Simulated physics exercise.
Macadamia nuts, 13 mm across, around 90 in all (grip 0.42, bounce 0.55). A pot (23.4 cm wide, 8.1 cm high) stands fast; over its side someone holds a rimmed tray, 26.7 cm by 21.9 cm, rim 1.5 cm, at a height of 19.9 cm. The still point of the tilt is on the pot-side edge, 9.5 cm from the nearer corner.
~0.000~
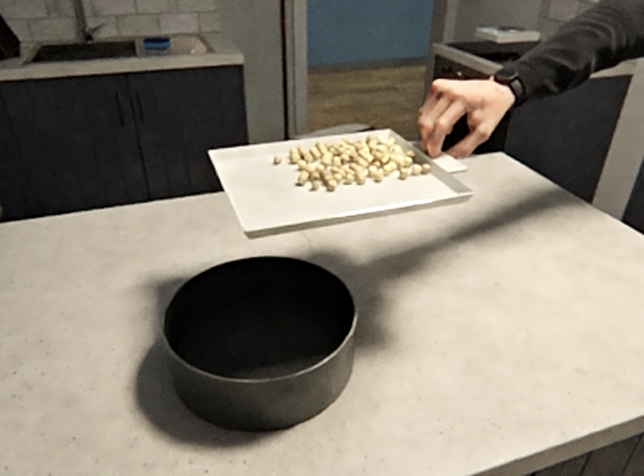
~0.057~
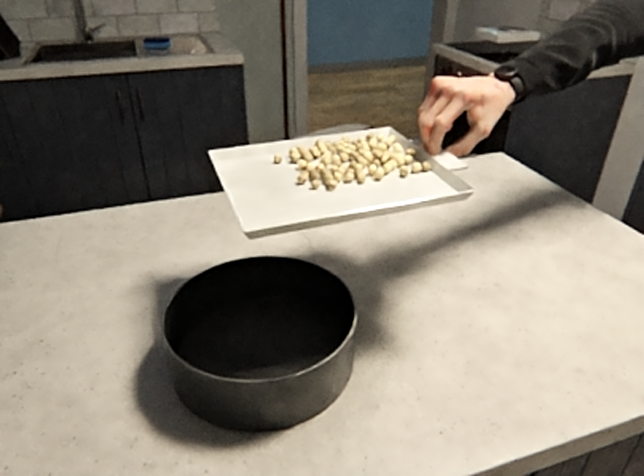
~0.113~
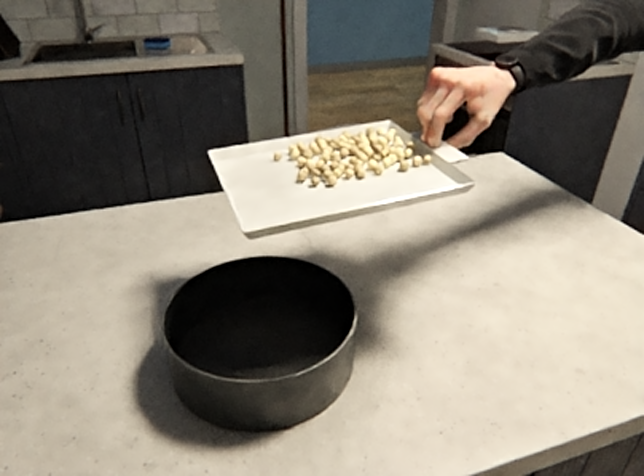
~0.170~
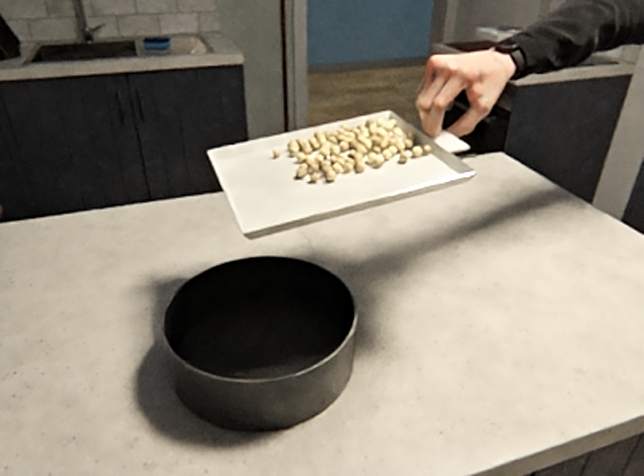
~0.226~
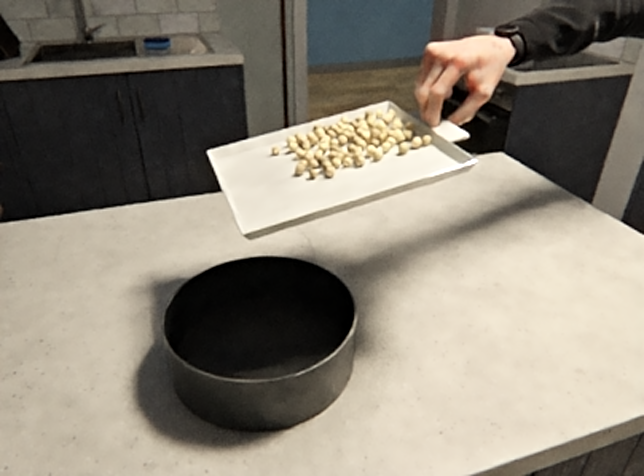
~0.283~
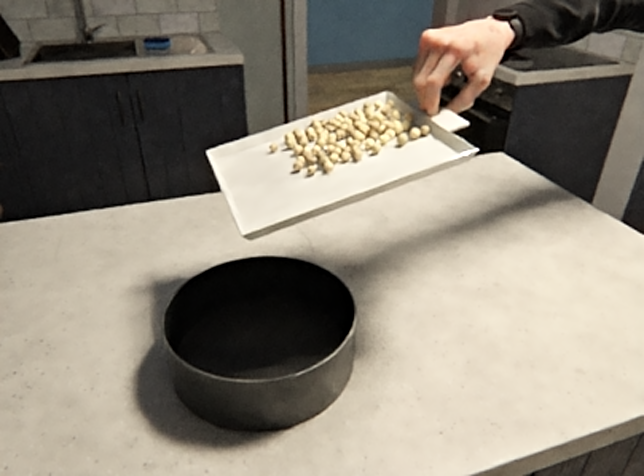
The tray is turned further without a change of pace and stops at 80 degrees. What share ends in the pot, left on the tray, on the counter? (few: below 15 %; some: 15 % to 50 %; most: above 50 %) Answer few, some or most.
Pot most, tray few, counter some.
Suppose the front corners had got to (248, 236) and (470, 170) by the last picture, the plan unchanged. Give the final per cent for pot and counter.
Pot 100, counter 0.
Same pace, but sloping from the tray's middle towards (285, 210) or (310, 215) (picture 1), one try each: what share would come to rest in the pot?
About 100 and 95 per cent.
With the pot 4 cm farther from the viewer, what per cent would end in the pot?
Then about 70 per cent.
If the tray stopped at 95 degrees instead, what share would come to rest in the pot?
It would be near 60 per cent.
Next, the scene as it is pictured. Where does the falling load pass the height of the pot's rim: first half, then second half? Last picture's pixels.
At about (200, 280), then at (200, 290).
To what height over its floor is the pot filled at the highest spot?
Roughly 1.5 cm.
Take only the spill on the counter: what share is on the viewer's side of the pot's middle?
Roughly 0 per cent.
After 0.86 s, tilt 44 degrees; the tray holds 75 %, the pot 5 %.
After 1.25 s, tilt 66 degrees; the tray holds 60 %, the pot 25 %.
Then, at 1.72 s, tilt 80 degrees; the tray holds 0 %, the pot 50 %.
By 2.9 s all is still; pot 60 %, tray 0 %, counter 40 %.
